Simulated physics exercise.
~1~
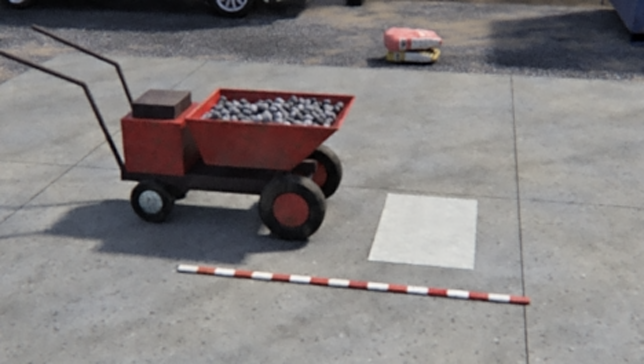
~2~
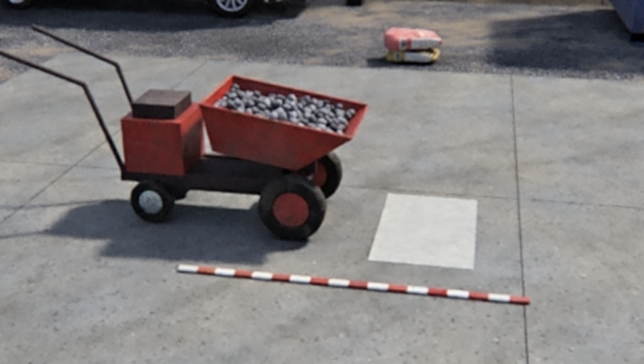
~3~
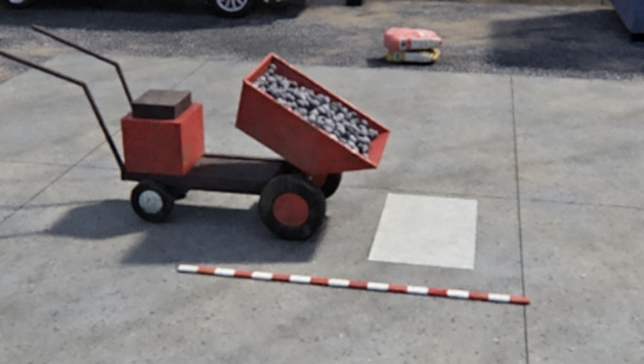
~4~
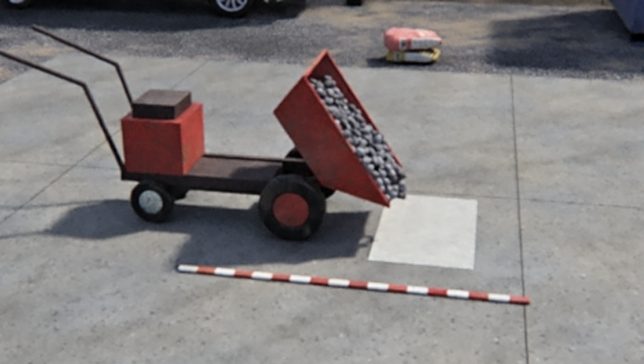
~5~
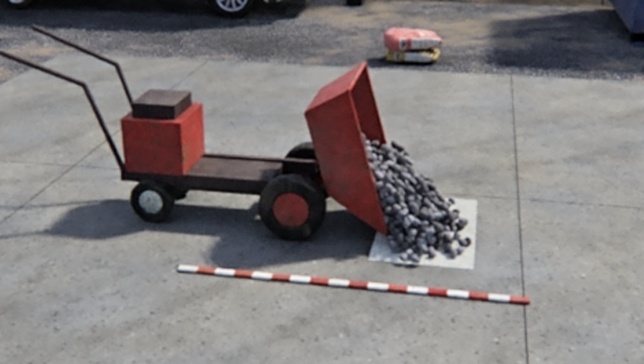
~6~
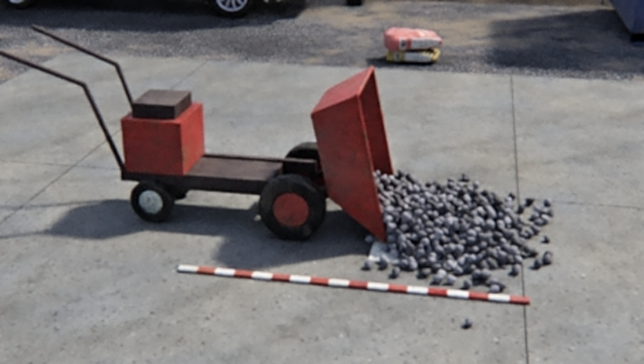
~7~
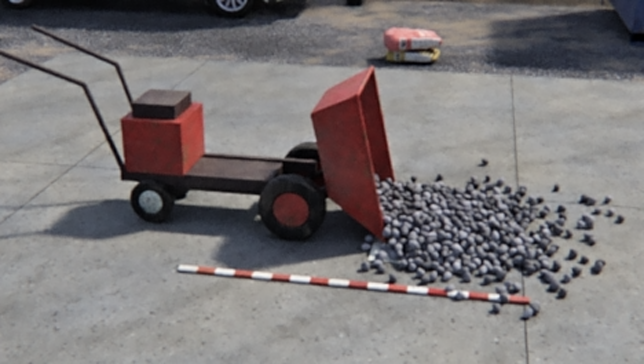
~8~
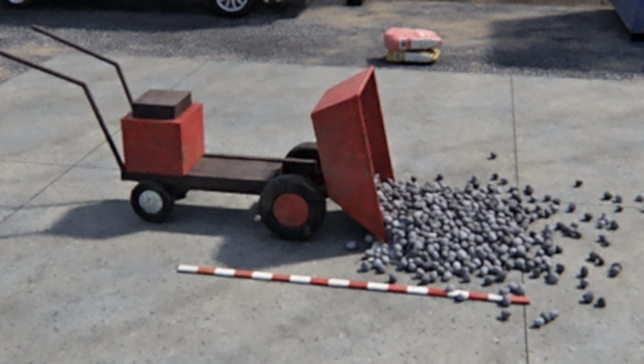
A small red dumper with long black handles and dark wheels stands on sunlit grey concrete, seen from slightly above and to the side, its tray heaped with smooth grey stones. A pale square sheet lies ahead to the right, a red and white striped staff lies in front, and gravel stretches behind. The tray tips steeply forward to the right, and the stones slide to its lip, then pour onto the sheet. They spread past it, covering it and reaching the staff. The tray stays tipped, with some stones at its mouth and others scattered to the right.
